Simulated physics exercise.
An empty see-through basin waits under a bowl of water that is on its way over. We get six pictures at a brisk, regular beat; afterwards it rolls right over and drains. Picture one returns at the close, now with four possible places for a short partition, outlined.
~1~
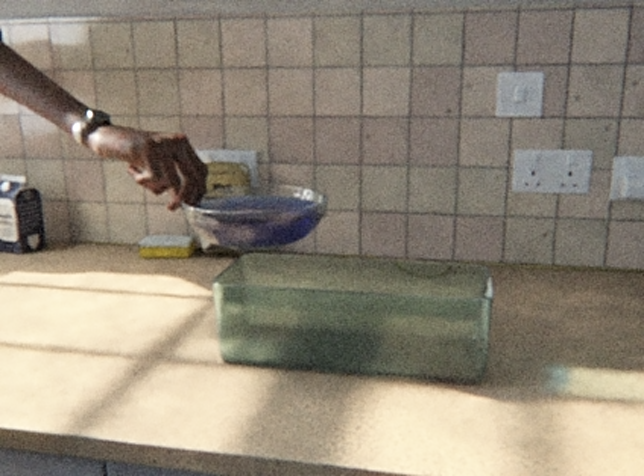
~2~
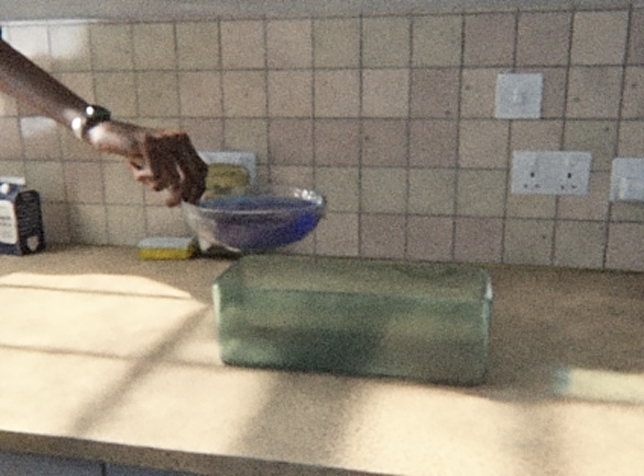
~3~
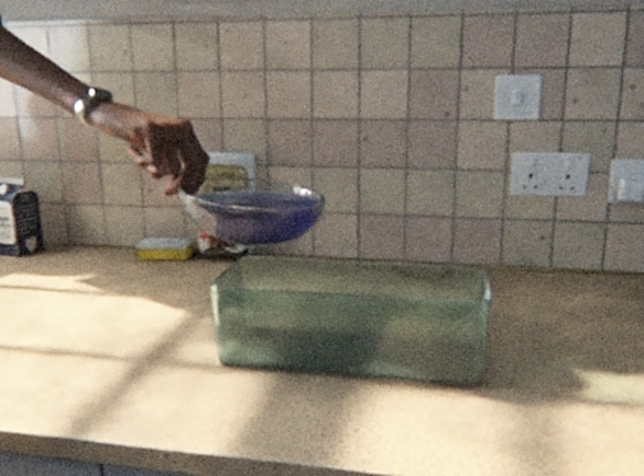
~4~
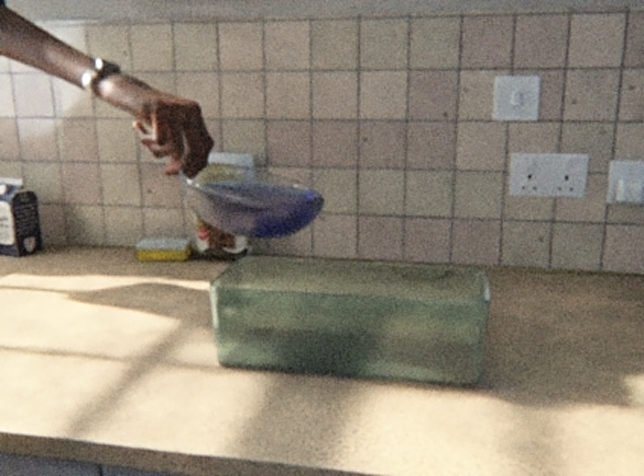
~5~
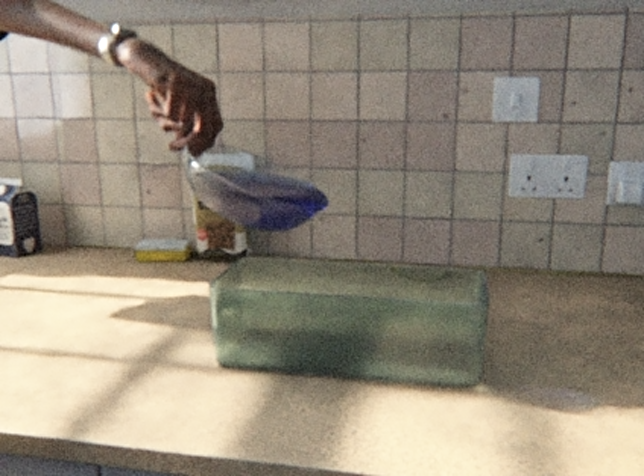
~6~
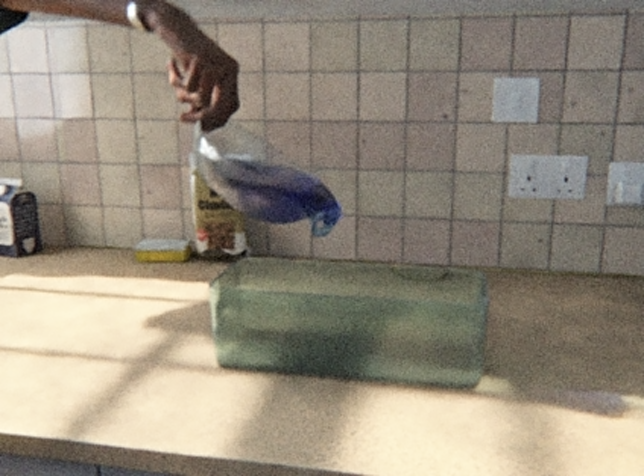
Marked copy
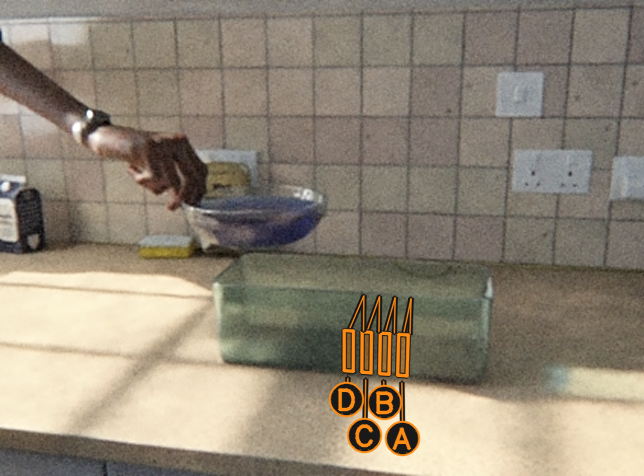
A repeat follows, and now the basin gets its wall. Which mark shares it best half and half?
The best place is A.
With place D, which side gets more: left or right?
More ends on the right.
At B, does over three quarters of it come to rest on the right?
No, it does not.
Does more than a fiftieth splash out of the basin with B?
Yes, it does.
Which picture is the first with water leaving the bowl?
Picture 5.
On the marked copy, A at (401, 382); B at (383, 381); C at (365, 379); D at (347, 377).
For place A, about 44 % ends left of the wall and 47 % right of it; 9 % is lost outside.
For place B, about 32 % ends left of the wall and 59 % right of it; 9 % is lost outside.
For place C, about 20 % ends left of the wall and 72 % right of it; 7 % is lost outside.
For place D, about 12 % ends left of the wall and 80 % right of it; 8 % is lost outside.
